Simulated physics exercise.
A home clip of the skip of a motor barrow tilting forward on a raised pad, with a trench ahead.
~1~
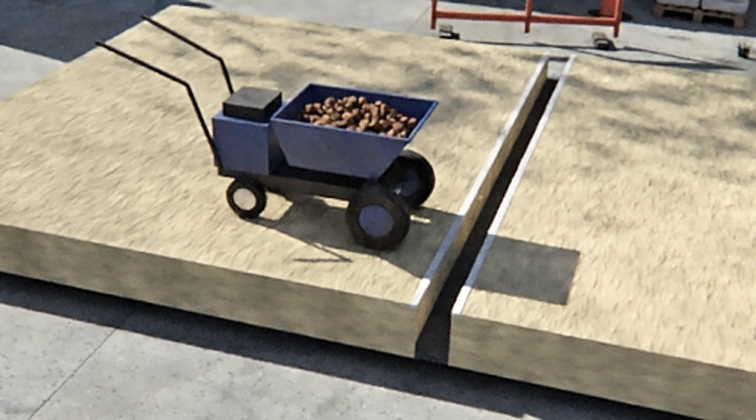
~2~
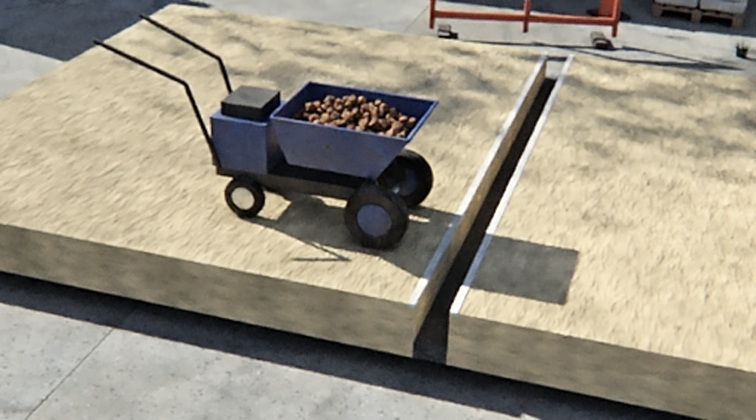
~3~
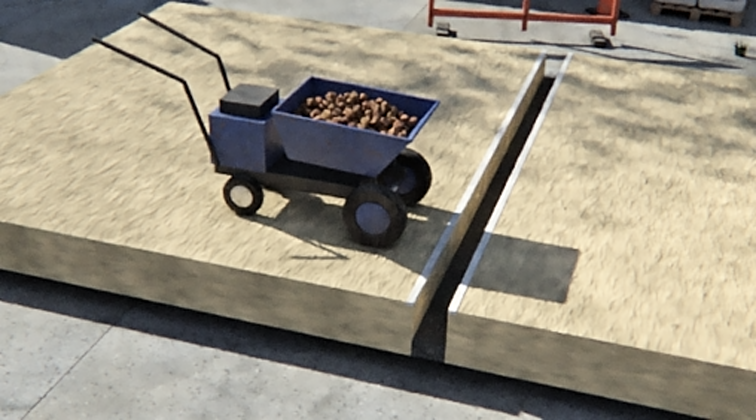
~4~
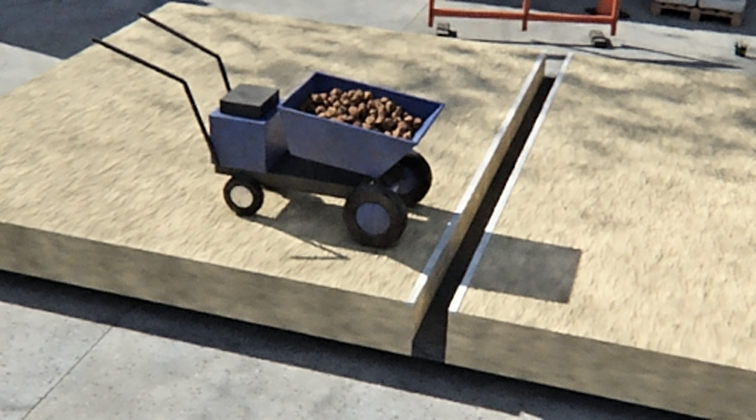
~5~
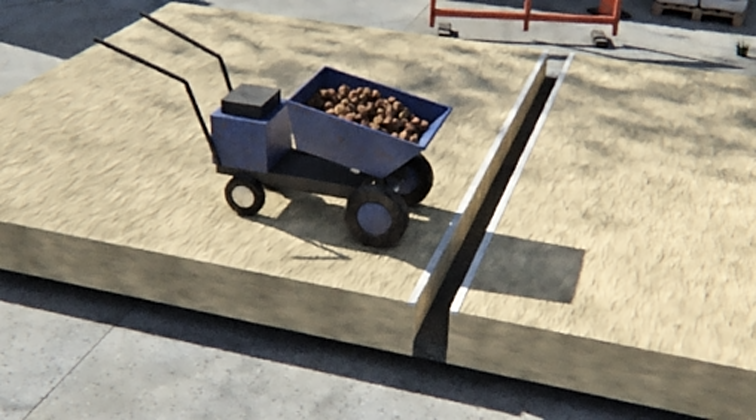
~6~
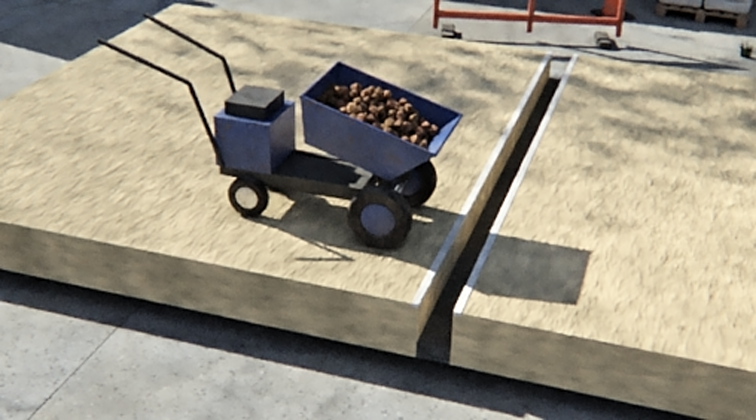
A blue motor barrow loaded with brown clods stood still on a raised pad near a narrow trench, and its skip, level at first, slowly tilted forward toward the right.
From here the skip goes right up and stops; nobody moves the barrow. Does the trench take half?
In the trench: Less than half.
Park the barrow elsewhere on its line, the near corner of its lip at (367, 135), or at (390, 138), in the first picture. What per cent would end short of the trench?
The first gives 10 %, the second 0 %.
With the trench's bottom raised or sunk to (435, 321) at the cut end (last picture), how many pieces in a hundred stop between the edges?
Some 10 per cent.
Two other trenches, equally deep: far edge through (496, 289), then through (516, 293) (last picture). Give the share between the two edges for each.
Near 70 % and 90 %.
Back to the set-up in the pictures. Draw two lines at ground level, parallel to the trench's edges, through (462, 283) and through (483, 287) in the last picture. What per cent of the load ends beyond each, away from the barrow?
First some 70, then 60 per cent.
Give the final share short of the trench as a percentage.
Roughly 0 in a hundred.
Soon, skip tipped steeply; all in the skip.
A while on, skip tipped steeply; most in the skip; about a quarter beyond it; a stray few falling.
Towards the end, skip tipped right over; about a quarter in the skip; a small part in or heaped over the trench; about two thirds beyond it.
Finally, skip tipped right over; about a quarter in the skip; a small part in or heaped over the trench; about two thirds beyond it.
